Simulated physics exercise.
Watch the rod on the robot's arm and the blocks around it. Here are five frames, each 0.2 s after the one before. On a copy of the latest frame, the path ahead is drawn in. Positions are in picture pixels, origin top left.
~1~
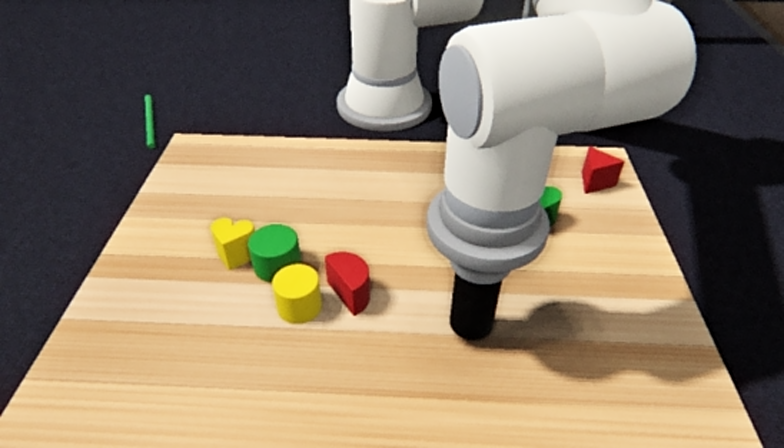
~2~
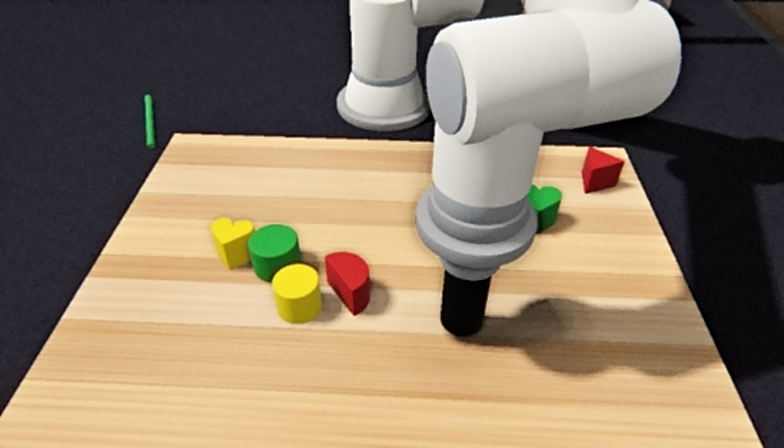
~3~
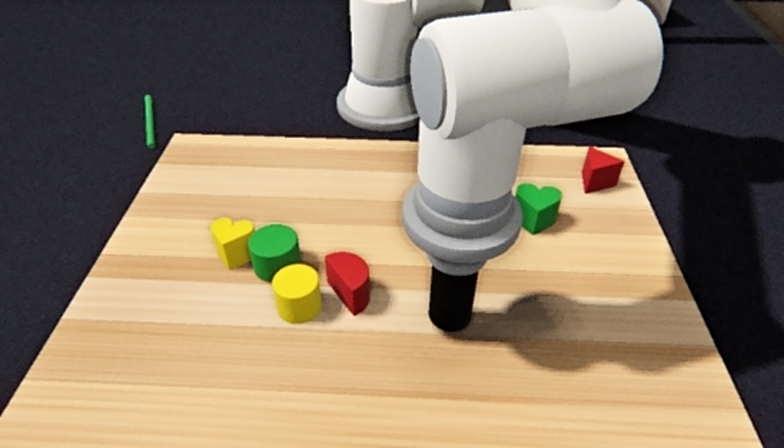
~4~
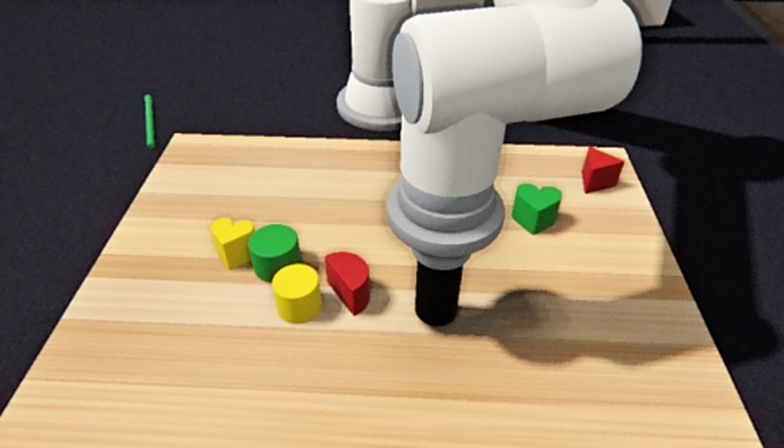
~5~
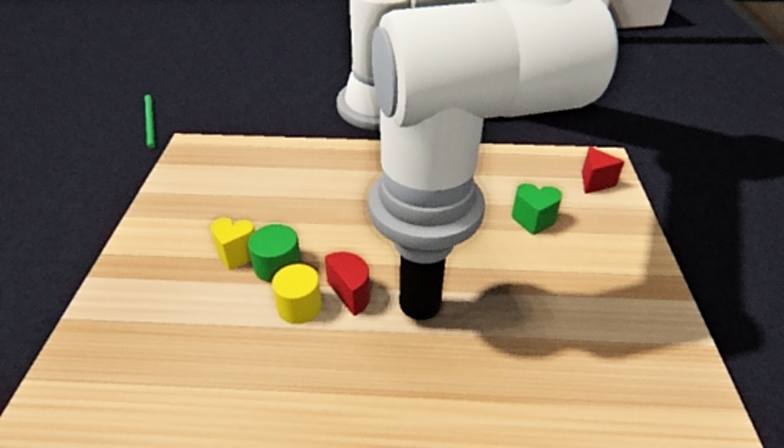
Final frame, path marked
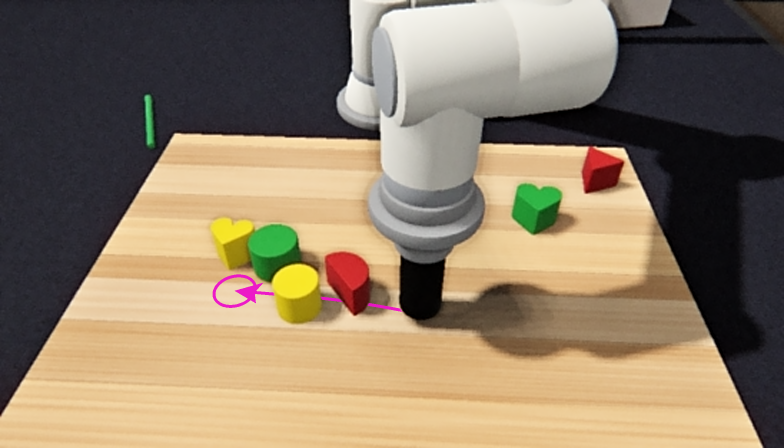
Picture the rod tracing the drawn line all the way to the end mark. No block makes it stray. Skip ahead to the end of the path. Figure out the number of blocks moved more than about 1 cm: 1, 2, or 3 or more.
3 or more.
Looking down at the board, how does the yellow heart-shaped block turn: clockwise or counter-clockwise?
Counter-clockwise, from overhead.
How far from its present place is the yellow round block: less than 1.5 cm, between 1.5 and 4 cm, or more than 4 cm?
The distance will be above 4 cm.
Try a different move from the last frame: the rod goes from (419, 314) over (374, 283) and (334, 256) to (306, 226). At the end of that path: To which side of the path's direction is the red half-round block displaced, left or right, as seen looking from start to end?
The red half-round block is shifted sideways to the left, facing along the path from start to end.
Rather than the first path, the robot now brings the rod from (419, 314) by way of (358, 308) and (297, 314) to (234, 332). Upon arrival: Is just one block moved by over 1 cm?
No, I don't think so.
Drawn move, from (419, 314) through (326, 299) to (235, 291).
The first path, step by step. One third of the way, rod at (355, 293); yellow round block at (289, 280); red half-round block at (322, 256), turned 20° clockwise.
Two thirds of the way, rod at (293, 286); yellow heart-shaped block at (218, 223), turned 25° anticlockwise; green round block at (261, 225); yellow round block at (246, 282); red half-round block at (292, 241), turned 95° clockwise.
At the end, rod at (232, 281); yellow heart-shaped block at (218, 223), turned 30° anticlockwise; green round block at (261, 223); yellow round block at (194, 292); red half-round block at (291, 240), turned 95° clockwise.
